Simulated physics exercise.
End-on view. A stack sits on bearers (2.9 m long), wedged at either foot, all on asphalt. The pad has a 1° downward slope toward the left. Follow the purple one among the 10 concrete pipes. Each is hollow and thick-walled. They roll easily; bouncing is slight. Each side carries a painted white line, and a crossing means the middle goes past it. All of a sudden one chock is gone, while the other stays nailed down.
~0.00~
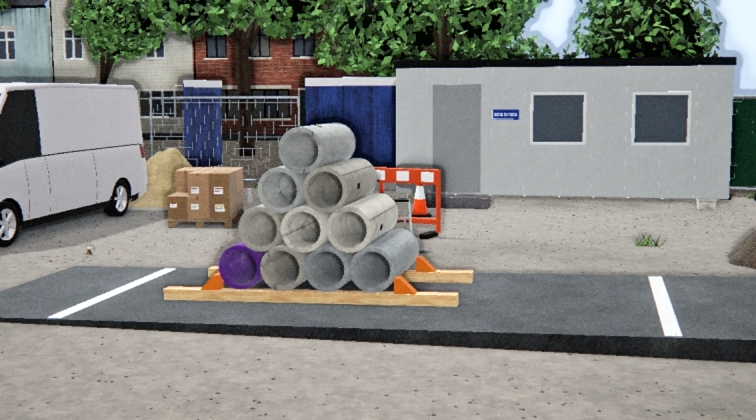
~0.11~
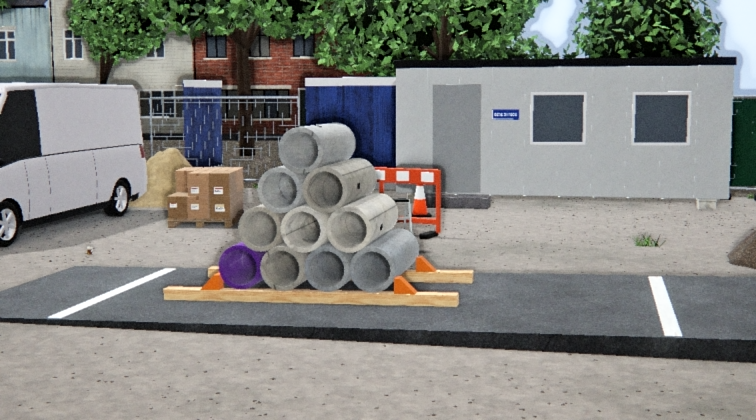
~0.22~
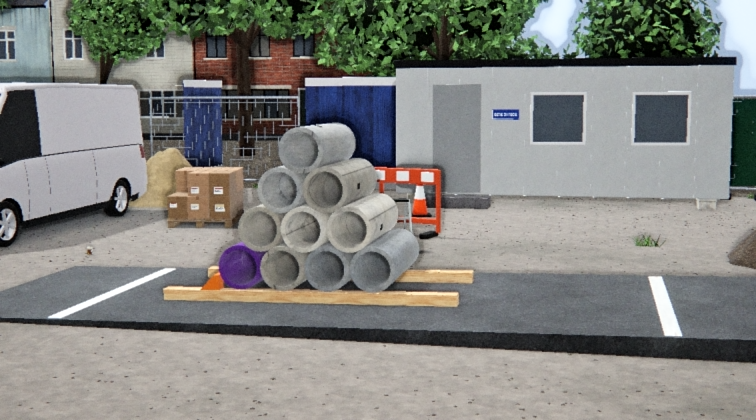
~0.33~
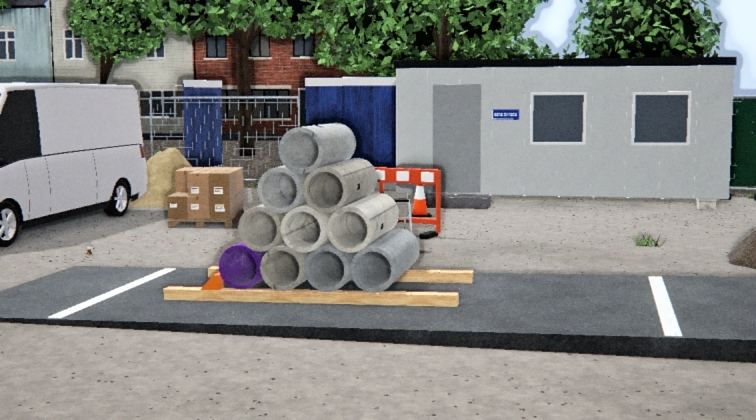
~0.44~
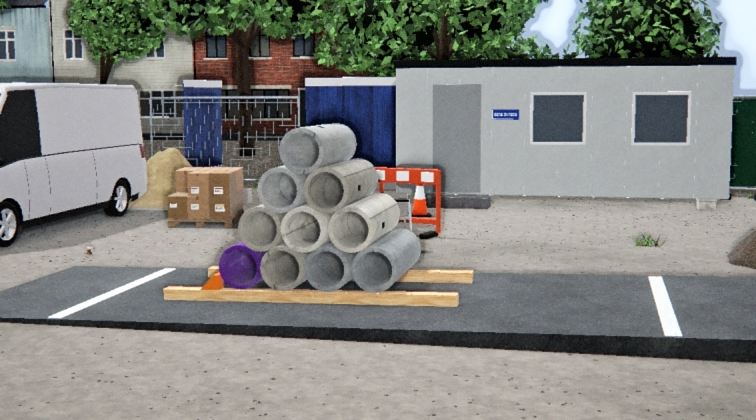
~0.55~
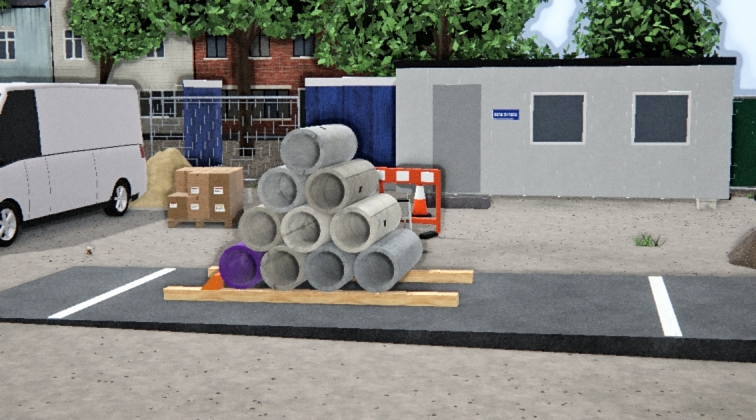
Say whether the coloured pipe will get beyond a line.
As it turns out, the purple one halts before a line.
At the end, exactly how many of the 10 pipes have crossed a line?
Tally at the end: 1.
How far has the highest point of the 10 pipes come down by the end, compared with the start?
40 cm.
After 0.9 s, purple is on the bearers, 80 cm from the bearers' left end; 0 of 10 have crossed.
At rest (6.3 s), purple is on the bearers, 80 cm from the bearers' left end; 1 of 10 has crossed.
